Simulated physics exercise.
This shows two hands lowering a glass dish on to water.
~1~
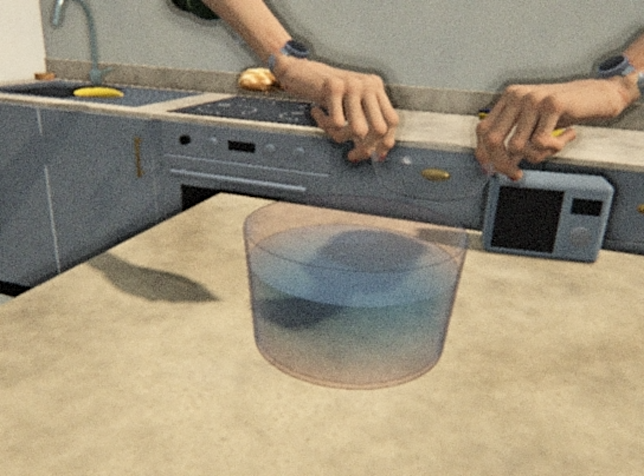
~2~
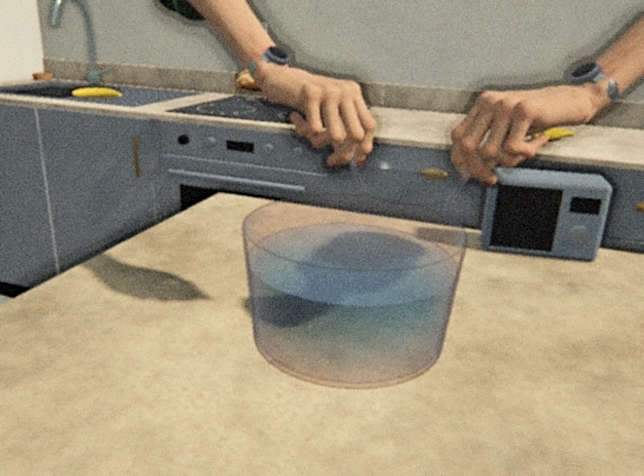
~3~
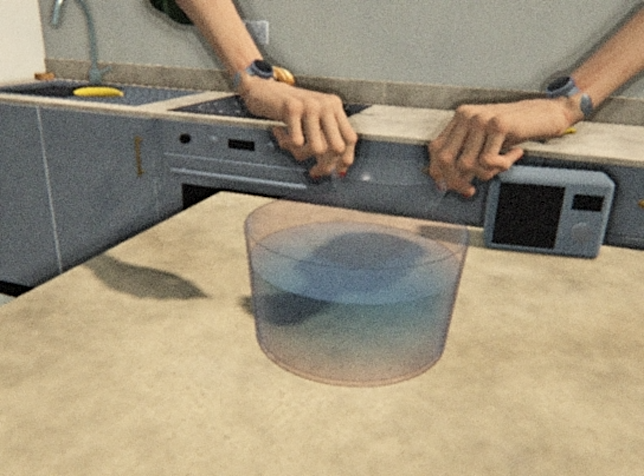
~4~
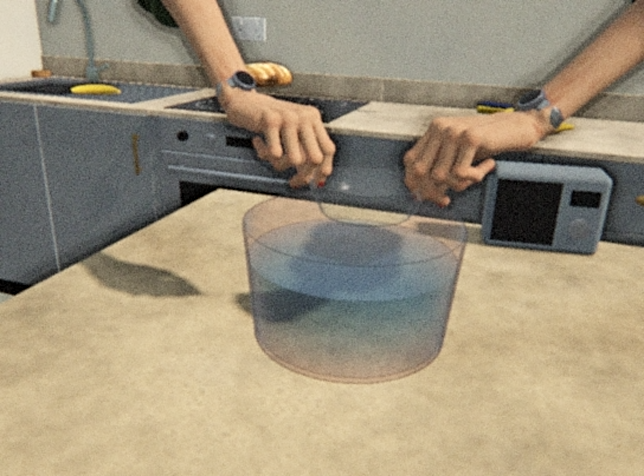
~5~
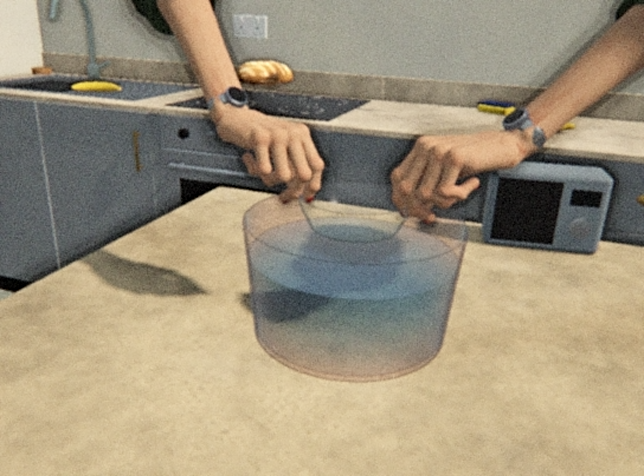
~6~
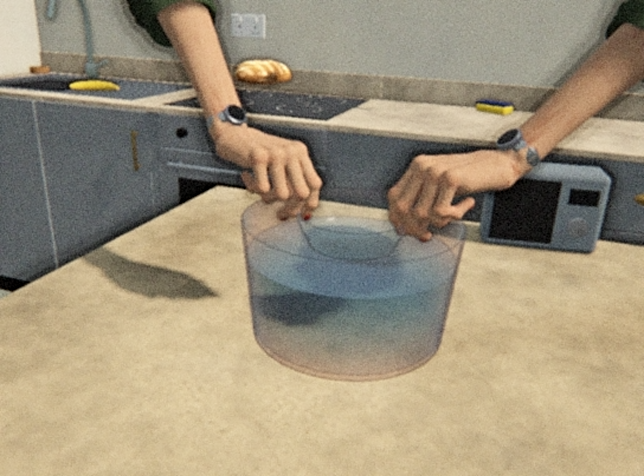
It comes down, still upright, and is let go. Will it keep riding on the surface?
It does not go down.
Soon after, the dish dips into the water.
Later, it bobs and steadies.
In the end, the dish floats with about half of its side showing.
